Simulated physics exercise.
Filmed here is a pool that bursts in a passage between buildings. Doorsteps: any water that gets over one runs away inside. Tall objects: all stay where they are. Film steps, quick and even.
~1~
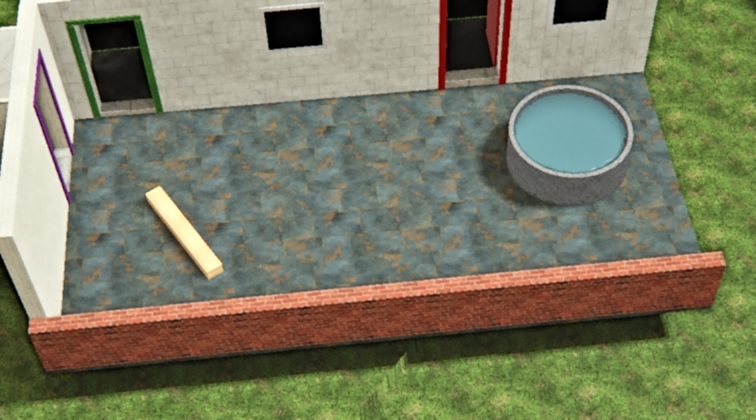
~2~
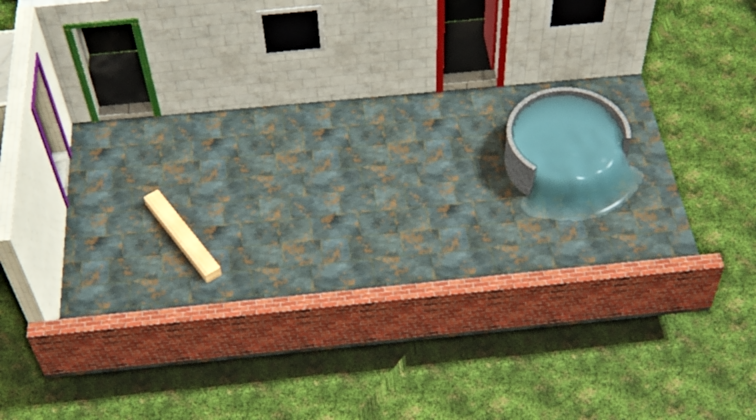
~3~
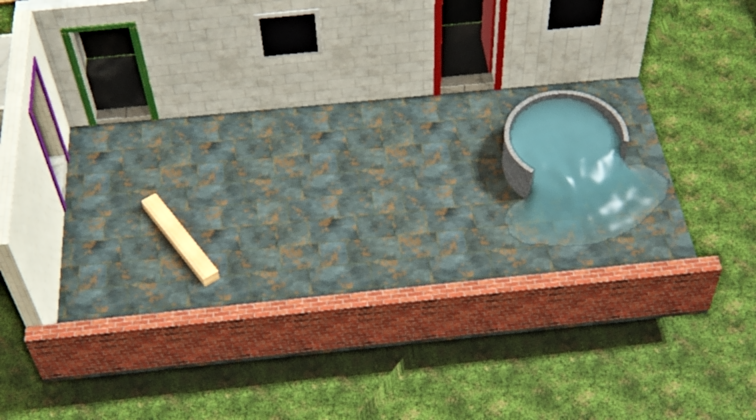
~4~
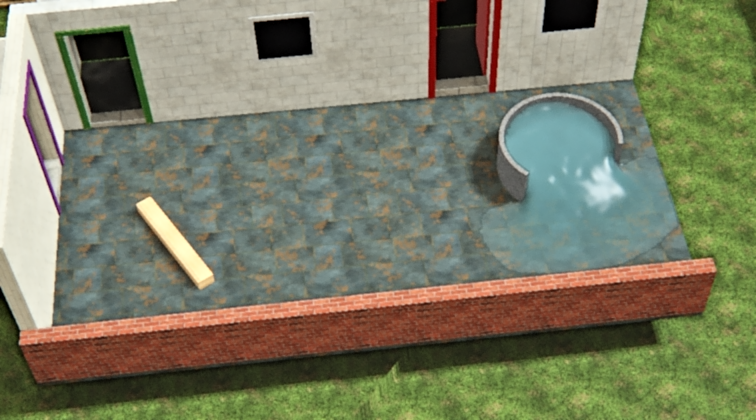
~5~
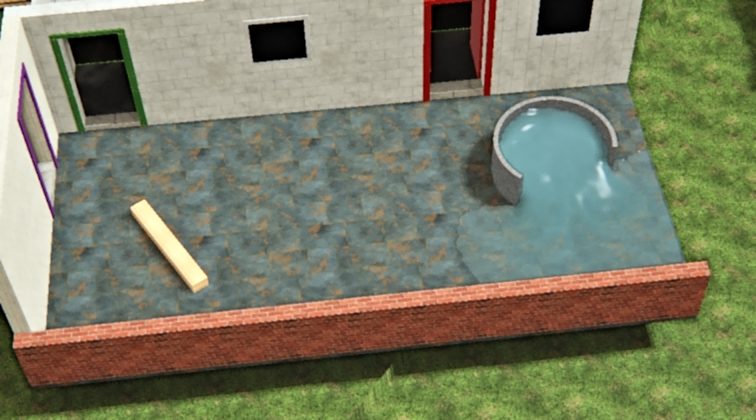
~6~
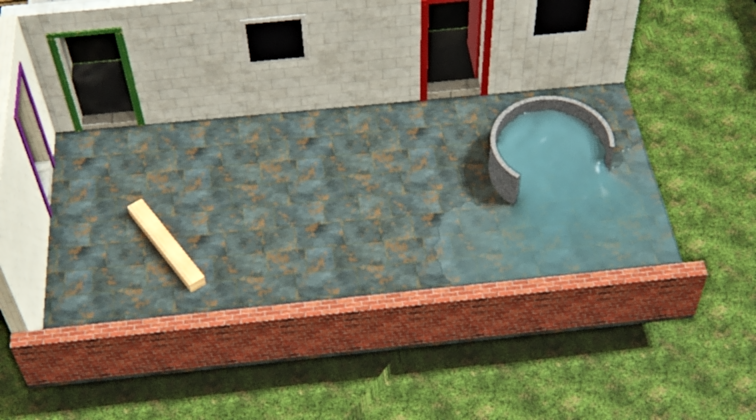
Water bursts from a round grey tank at the right of a blue-grey paved yard, seen from high above, as the tank's front wall gives way. A pale wooden beam lies at the left, with green and red doorways in the white back wall, a purple-framed opening at left and a low brick wall in front. The water fans forward to the brick wall and spreads leftward while the view drifts slightly.
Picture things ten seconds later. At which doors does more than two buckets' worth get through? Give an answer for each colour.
My prediction: Most likely the purple door will not exceed two buckets. Most likely the red door will not exceed two buckets. Most likely the green door will not exceed two buckets.
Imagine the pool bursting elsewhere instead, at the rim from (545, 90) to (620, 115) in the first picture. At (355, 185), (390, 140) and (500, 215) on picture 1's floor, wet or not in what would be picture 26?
The three spots, in order, are inundated, inundated and spared.
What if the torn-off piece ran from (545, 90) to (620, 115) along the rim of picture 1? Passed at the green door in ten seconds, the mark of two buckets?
Note: Green falls short.
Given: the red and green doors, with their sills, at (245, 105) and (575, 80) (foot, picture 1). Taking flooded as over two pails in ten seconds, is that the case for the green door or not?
The green door falls short.
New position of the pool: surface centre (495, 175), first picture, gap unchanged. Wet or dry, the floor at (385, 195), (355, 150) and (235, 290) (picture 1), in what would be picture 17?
Going through the three places: Out of reach, out of reach, in the spill.
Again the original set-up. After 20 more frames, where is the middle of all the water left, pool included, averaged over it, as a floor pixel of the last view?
Around pixel (501, 248).
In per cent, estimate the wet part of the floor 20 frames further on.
That's roughly 35 per cent.
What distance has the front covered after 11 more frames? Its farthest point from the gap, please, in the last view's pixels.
The wet point farthest out is around (269, 334).
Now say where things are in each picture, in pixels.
The first picture shows the round tank at (570, 133) is whole and still.
In the second picture, the front is at (526, 201), out from the gap at (591, 193).
In the third picture, water pours out at (589, 198) and has run to (662, 182).
In the fourth picture, water pours out at (583, 201) and has run to (491, 243).
In the fifth picture, water pours out at (577, 205) and has run to a hidden place.
In the sixth picture, water pours out at (575, 205) and has run to a hidden place.
A moment on, water covers 15 % of the floor; the purple door not reached, the red door not reached, the green door not reached.
Next, water covers 20 % of the floor; the purple door not reached, the red door not reached, the green door not reached.
Then, water covers 35 % of the floor; the purple door not reached, the red door not reached, the green door not reached.
Later, water covers 55 % of the floor; the purple door not reached, the red door not reached, the green door not reached.
In the end, water covers 55 % of the floor; the purple door not reached, the red door wet at the sill, nothing in, the green door wet at the sill, nothing in.
